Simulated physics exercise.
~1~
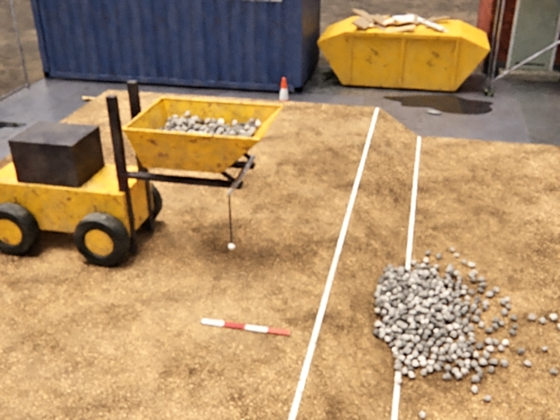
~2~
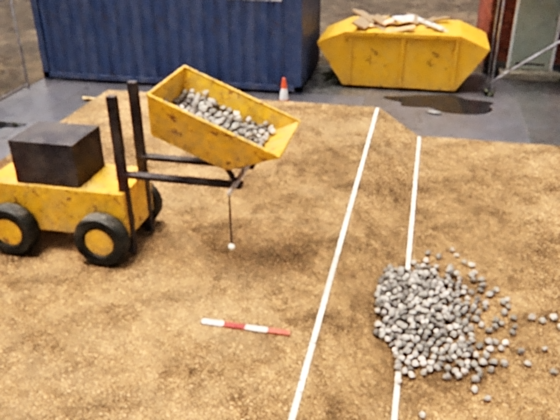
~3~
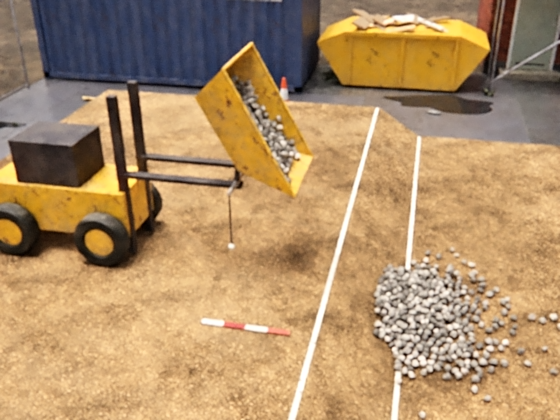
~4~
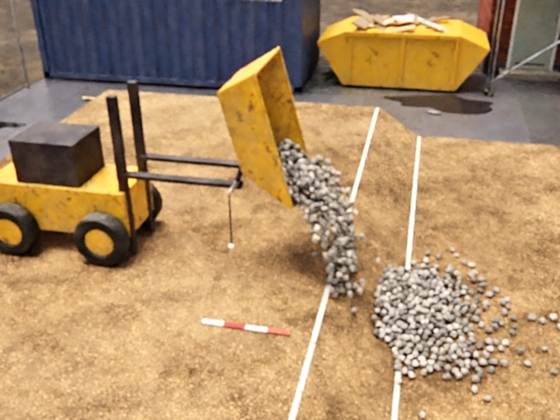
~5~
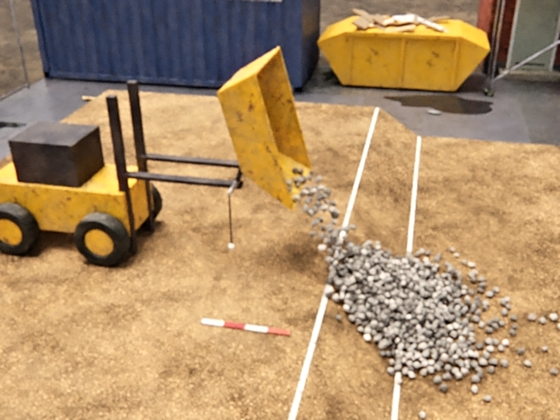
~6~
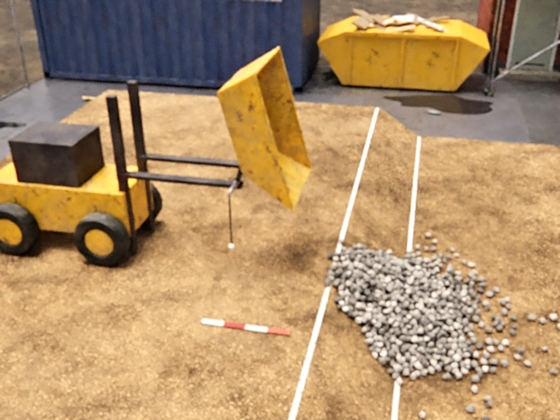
A yellow skip on a forklift tips right, emptying grey stones beside and onto an earlier pile.
